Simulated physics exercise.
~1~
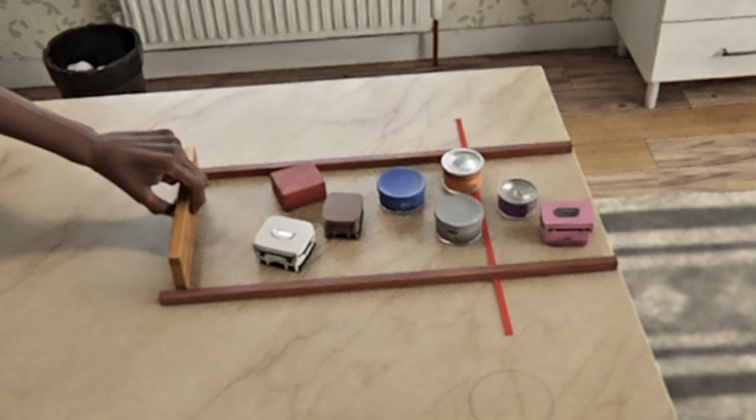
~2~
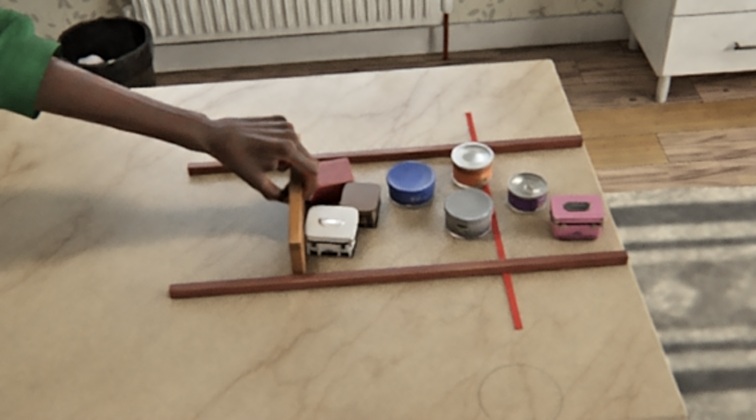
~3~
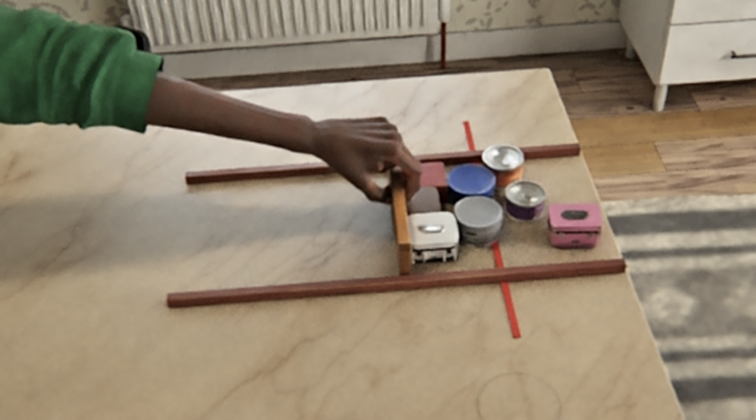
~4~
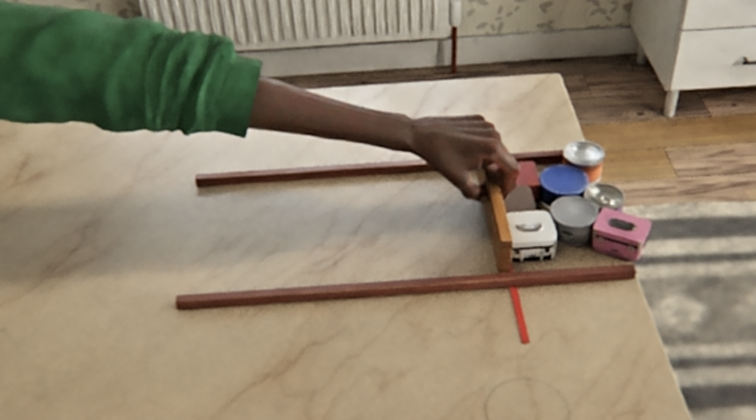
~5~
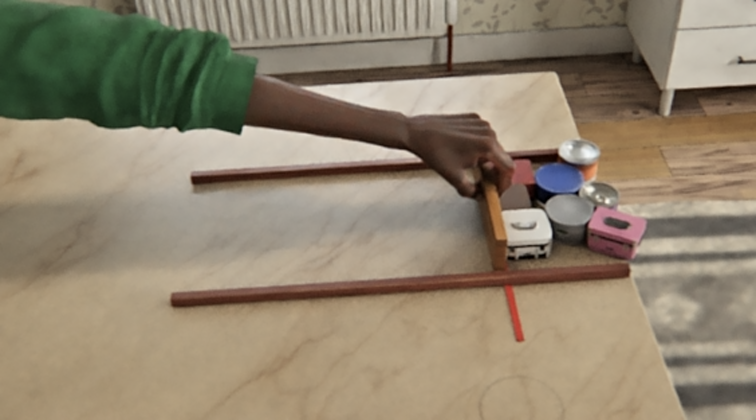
On a marble tabletop, a hand sweeping small tins and cases rightward with a wooden board, stopping with all still aboard.
